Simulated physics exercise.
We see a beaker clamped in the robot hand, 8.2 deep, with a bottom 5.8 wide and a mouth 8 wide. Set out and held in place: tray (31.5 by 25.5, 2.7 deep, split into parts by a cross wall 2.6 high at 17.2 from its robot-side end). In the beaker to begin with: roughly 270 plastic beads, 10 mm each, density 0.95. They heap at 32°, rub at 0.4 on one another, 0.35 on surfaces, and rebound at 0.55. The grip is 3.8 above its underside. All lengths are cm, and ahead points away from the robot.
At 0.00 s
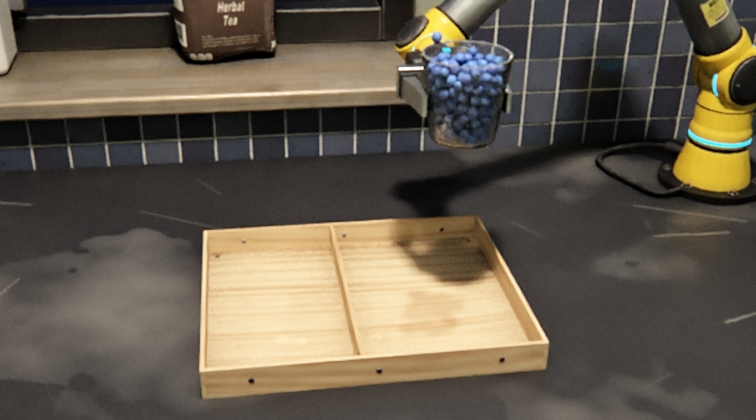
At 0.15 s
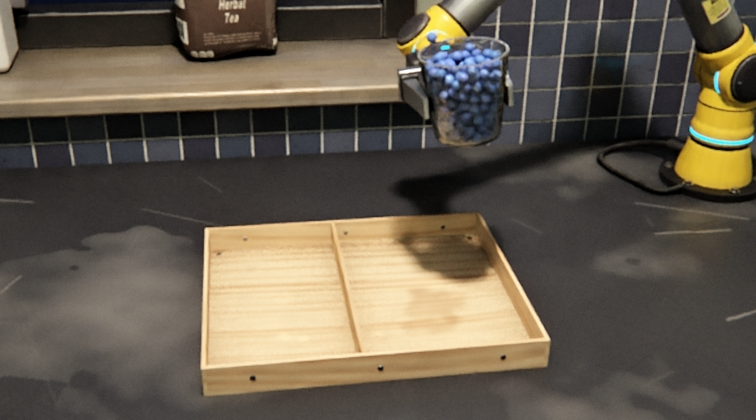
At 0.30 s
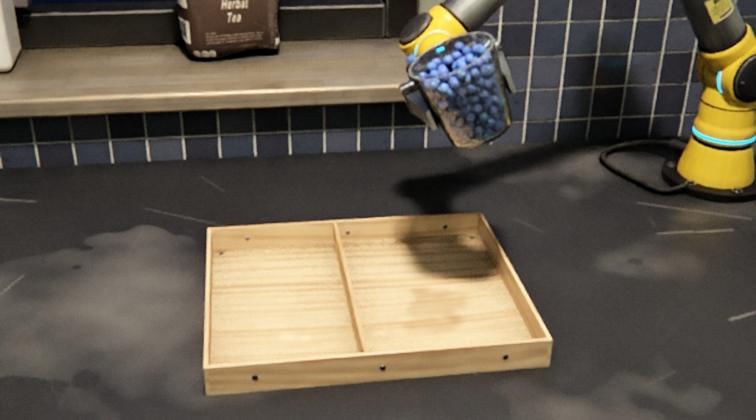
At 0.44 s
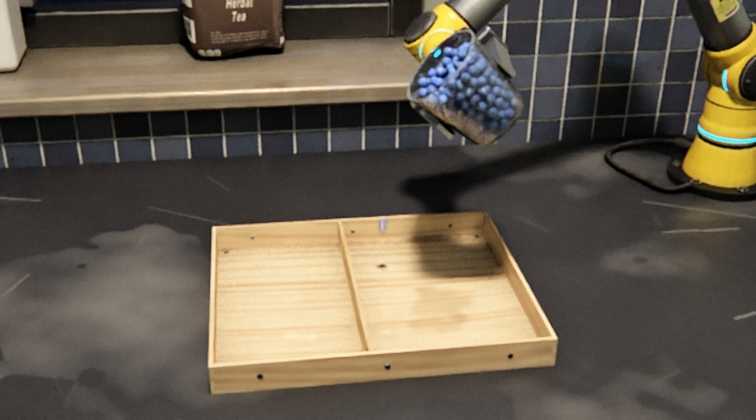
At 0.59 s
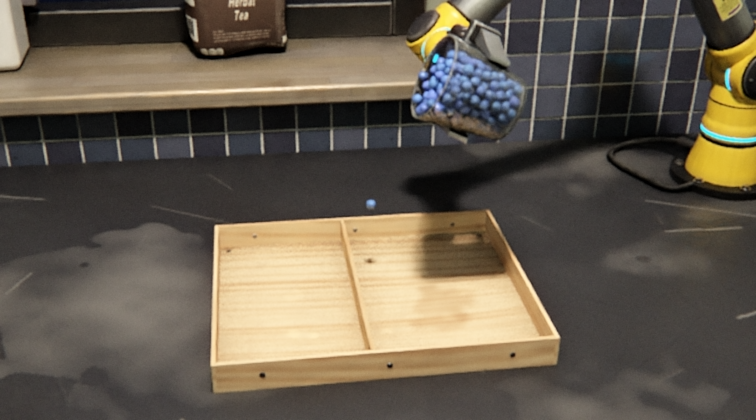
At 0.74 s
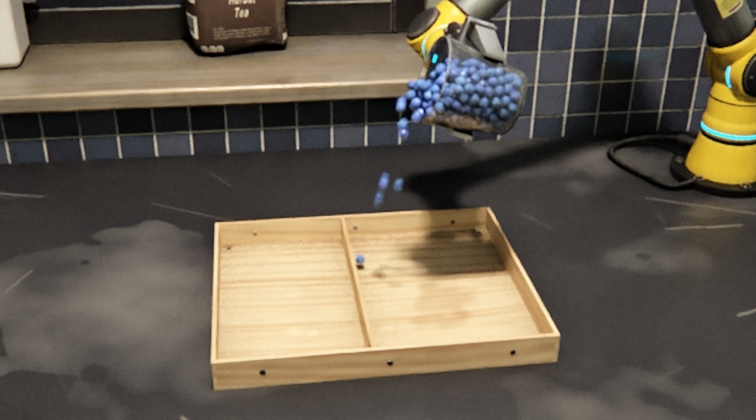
A robot arm tilts a clear beaker, and blue beads begin dropping toward a divided wooden tray.
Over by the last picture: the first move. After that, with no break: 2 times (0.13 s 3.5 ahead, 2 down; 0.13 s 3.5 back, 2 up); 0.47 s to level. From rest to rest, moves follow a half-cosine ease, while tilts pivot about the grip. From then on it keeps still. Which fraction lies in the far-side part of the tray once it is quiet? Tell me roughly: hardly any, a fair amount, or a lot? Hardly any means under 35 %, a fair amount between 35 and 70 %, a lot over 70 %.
Hardly any.
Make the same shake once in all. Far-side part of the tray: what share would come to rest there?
That would give close to 20 percent.
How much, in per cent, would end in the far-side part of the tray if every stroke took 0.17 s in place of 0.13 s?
Estimate for that case: 15 %.
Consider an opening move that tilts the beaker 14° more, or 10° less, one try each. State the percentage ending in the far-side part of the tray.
Estimates, in order: 50 % and 20 %.
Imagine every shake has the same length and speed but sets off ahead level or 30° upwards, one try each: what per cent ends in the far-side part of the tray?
Near 35 and 40 percent respectively.
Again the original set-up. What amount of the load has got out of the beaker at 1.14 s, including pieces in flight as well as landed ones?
About 30 in a hundred parts are out by then.
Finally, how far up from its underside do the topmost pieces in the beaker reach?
I'd put it at close to 7.0 centimetres.
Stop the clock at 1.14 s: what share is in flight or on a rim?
I'd reckon close to 5 per cent.
After 1.14 s, tilted 71° forward, highest piece 22 above the table; 188 in the beaker, 44 in the far-side part, 28 in the robot-side part, 14 in flight or on a rim.
After 1.53 s, tilted 27° forward, highest piece 26 above the table; 144 in the beaker, 73 in the far-side part, 57 in the robot-side part.
After 1.93 s, level, highest piece 26 above the table; 144 in the beaker, 73 in the far-side part, 57 in the robot-side part.
After 2.98 s, level, highest piece 26 above the table; 144 in the beaker, 73 in the far-side part, 57 in the robot-side part.
In the end, 144 in the beaker, 73 in the far-side part, 57 in the robot-side part. That is 27 % in the far-side part of the tray.
